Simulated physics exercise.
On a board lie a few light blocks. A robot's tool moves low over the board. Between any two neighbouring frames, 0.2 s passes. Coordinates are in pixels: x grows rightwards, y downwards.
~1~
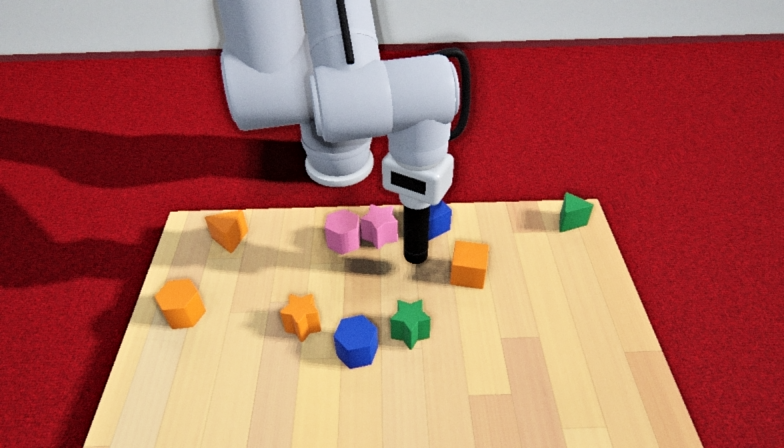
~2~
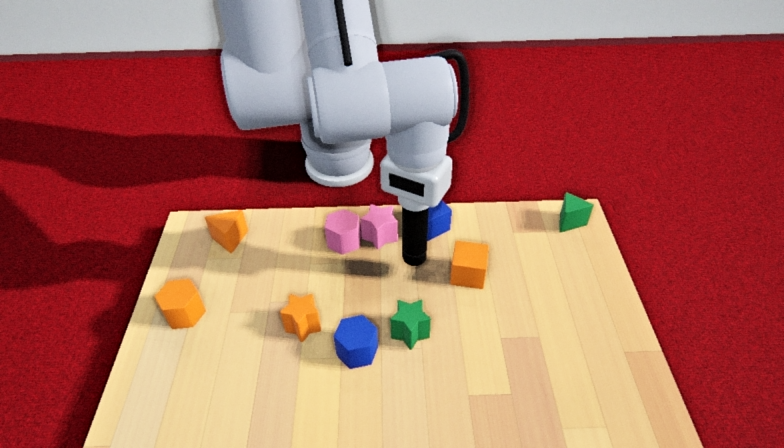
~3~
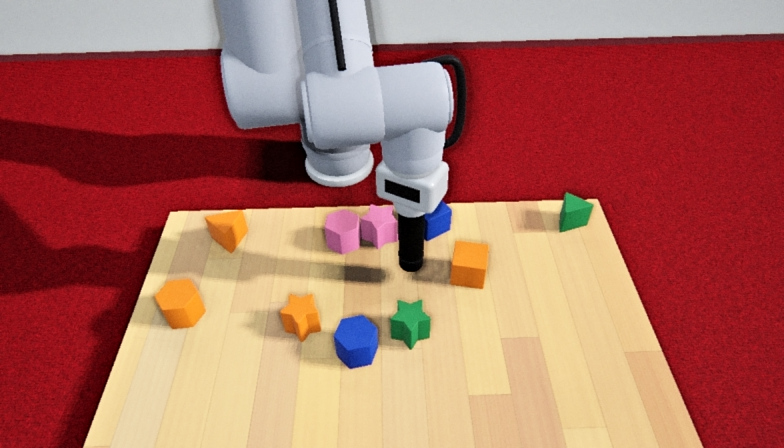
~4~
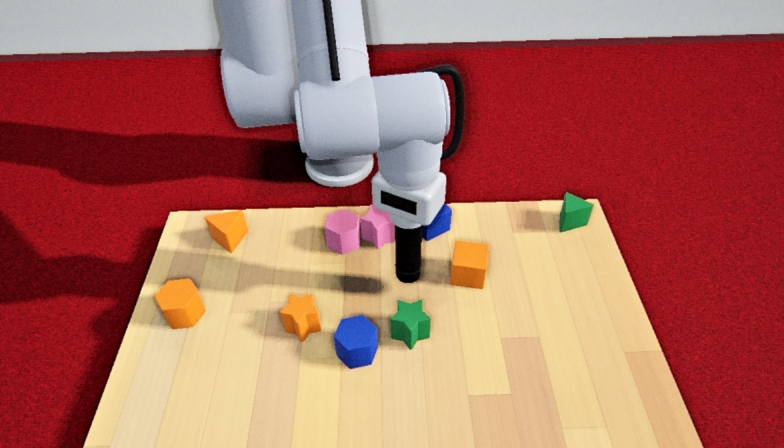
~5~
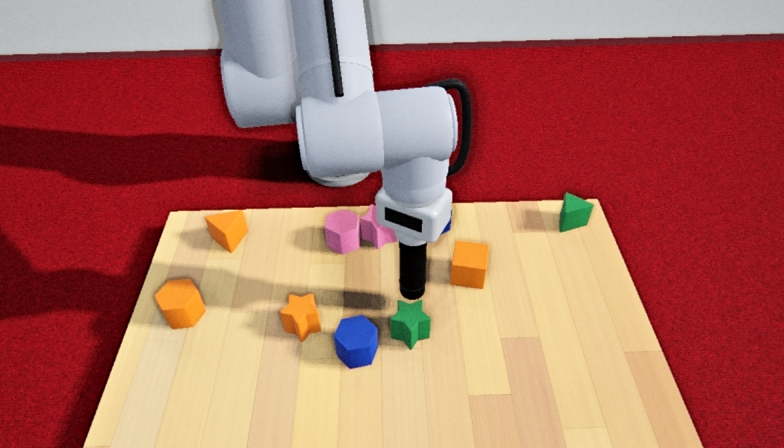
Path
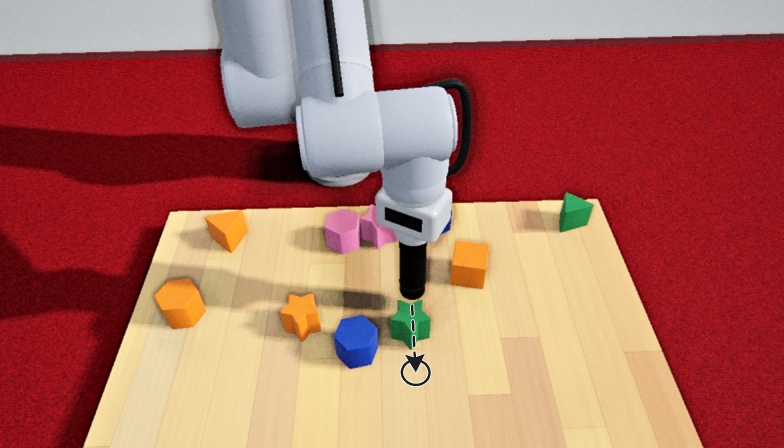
A robot arm moving its black tool slowly toward the viewer over a wooden board, nearing a green star among still, colourful blocks.
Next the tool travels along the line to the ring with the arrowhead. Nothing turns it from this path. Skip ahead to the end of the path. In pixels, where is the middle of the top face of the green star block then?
The answer is (413, 379).
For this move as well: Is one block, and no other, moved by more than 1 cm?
I expect so.
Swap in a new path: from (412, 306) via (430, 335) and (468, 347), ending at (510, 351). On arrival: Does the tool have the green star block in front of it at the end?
My answer is no.
The line goes straight from (412, 306) to (416, 372).
The first path, step by step. Halfway along, tool at (414, 323); green star block at (412, 341).
At the end, tool at (416, 358); blue hexagon unmoved; green star block at (413, 379).
